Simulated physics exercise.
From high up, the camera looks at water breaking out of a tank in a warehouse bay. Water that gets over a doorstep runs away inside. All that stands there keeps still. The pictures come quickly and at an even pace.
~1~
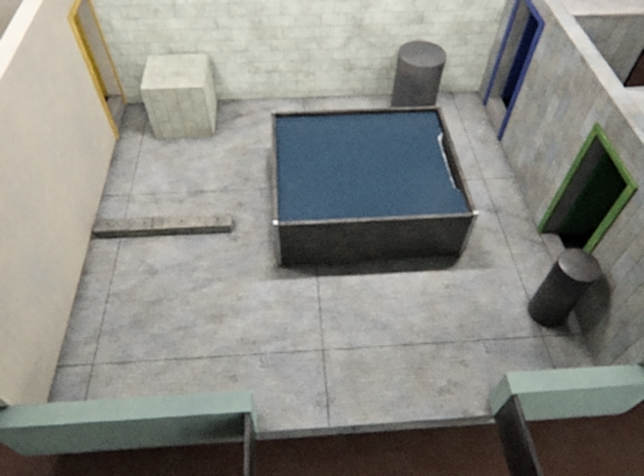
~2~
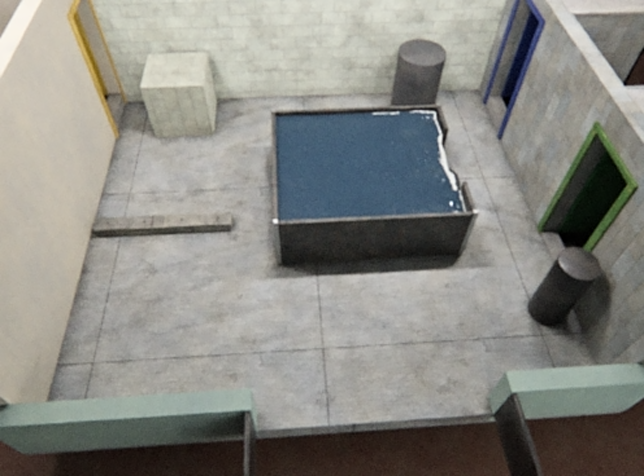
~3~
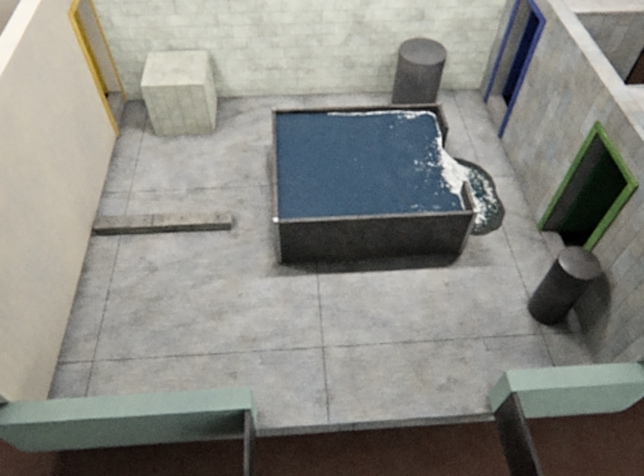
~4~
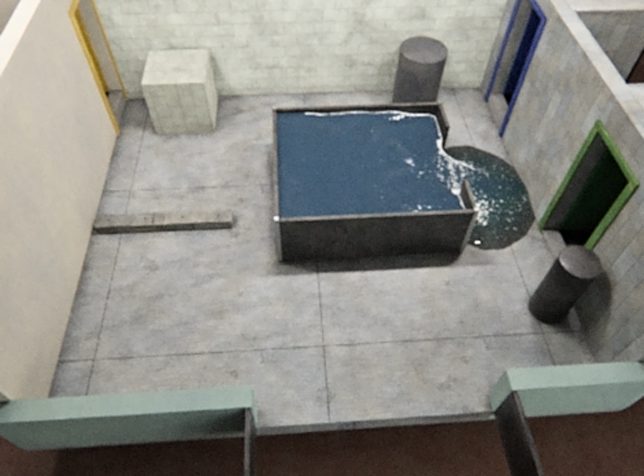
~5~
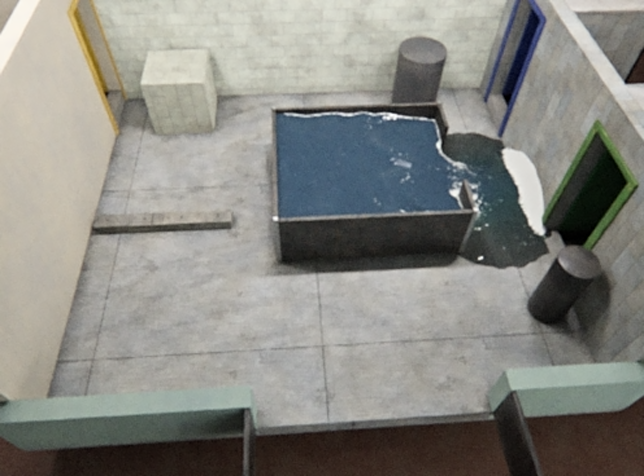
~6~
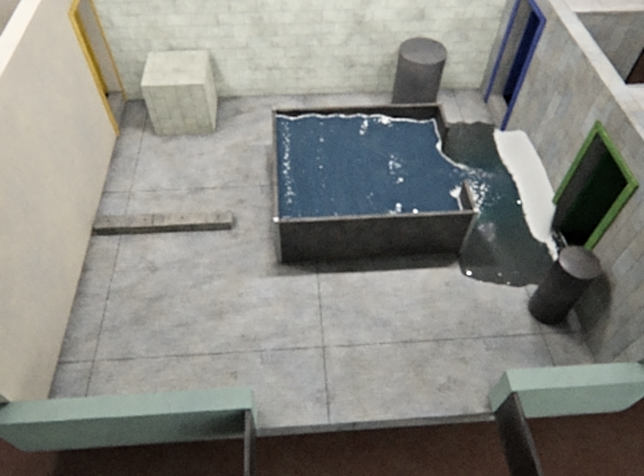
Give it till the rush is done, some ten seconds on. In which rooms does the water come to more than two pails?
In order: The blue door will count as flooded; the green door will count as flooded; the yellow door will not count as flooded.
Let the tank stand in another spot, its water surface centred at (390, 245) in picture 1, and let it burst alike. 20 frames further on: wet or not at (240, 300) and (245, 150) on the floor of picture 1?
Bone-dry, bone-dry.
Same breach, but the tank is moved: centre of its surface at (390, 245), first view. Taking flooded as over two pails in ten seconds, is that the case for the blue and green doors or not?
I'd say the blue one misses the threshold while the green one crosses the threshold.
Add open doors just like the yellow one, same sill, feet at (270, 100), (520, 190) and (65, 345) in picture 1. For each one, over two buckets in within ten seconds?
Outcome by door - within the limit, past the limit, within the limit.
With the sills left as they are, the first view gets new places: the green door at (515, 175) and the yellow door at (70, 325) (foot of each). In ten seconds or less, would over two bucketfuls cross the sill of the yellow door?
Outcome: Yellow door remains below.
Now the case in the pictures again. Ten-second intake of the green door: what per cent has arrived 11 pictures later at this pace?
Close to 25 %.
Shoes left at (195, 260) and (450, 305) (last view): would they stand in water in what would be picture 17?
Taking them as listed, I'd call them not wet and soaked.
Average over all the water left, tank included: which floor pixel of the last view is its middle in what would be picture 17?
About (413, 194) in the last view.
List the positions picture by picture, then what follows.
The first picture shows the water tank at (365, 163) is whole and still.
In the second picture, the front is at a hidden place, out from the gap at (445, 184).
In the third picture, water pours out at (445, 184) and has run to (495, 222).
In the fourth picture, the front is at (532, 210), out from the gap at (446, 183).
In the fifth picture, water pours out at (445, 183) and has run to (546, 246).
In the sixth picture, the front is at a hidden place, out from the gap at (445, 183).
A moment on, water covers 15 % of the floor; the blue door wet at the sill, nothing in, the green door over two buckets in, the yellow door not reached.
Next, water covers 30 % of the floor; the blue door wet at the sill, nothing in, the green door far over two buckets in, the yellow door not reached.
Then, water covers 50 % of the floor; the blue door over two buckets in, the green door far over two buckets in, the yellow door not reached.
Later, water covers 85 % of the floor; the blue door far over two buckets in, the green door far over two buckets in, the yellow door wet at the sill, nothing in.
In the end, water covers 95 % of the floor; the blue door far over two buckets in, the green door far over two buckets in, the yellow door wet at the sill, nothing in.
